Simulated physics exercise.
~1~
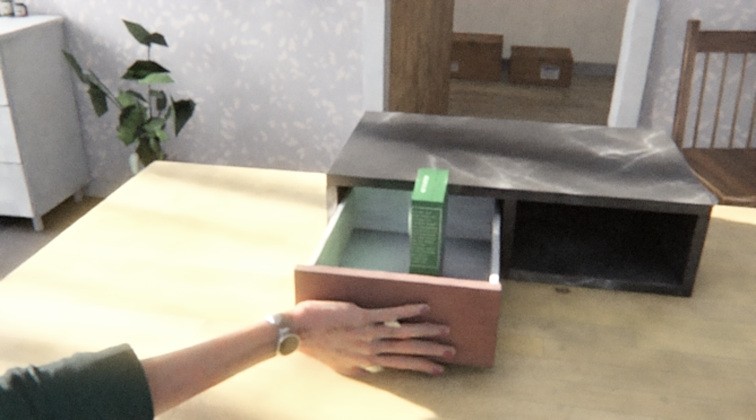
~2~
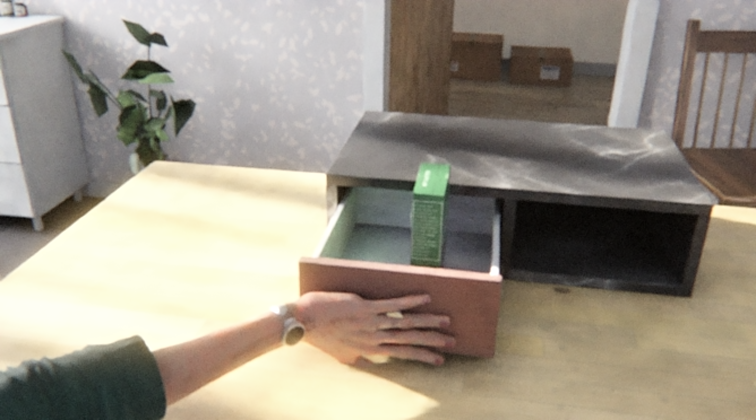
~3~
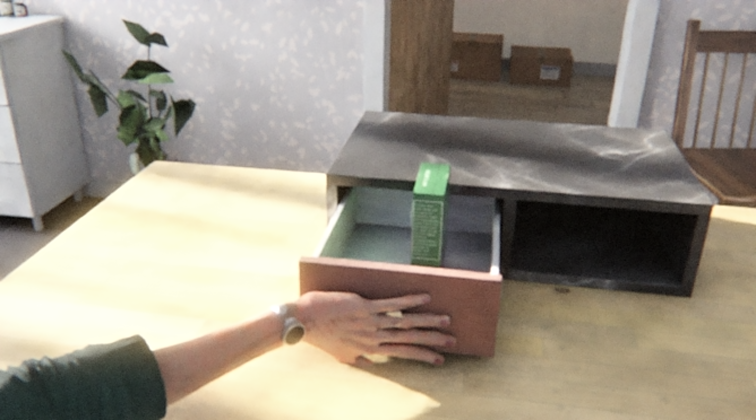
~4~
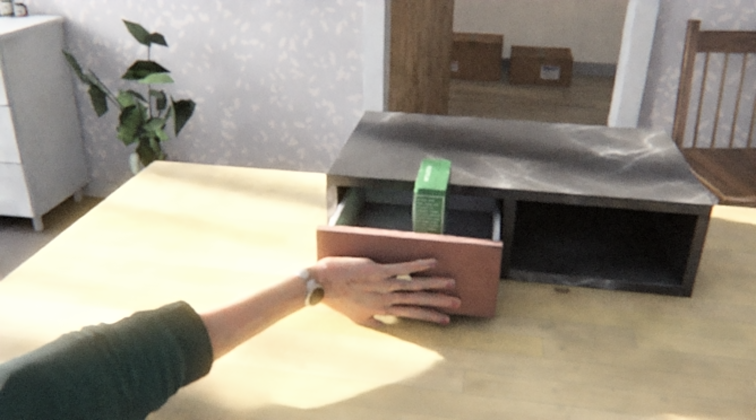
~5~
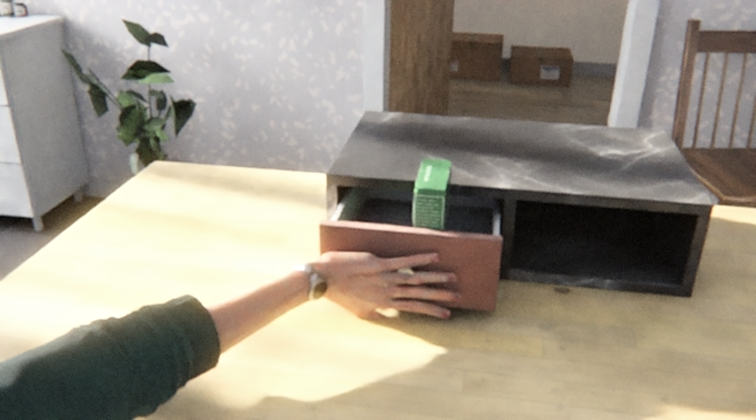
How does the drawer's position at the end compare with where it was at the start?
At the start the drawer is pulled well out of the dark cabinet. By the end it sits farther in, closer to the cabinet, but is still partly open.
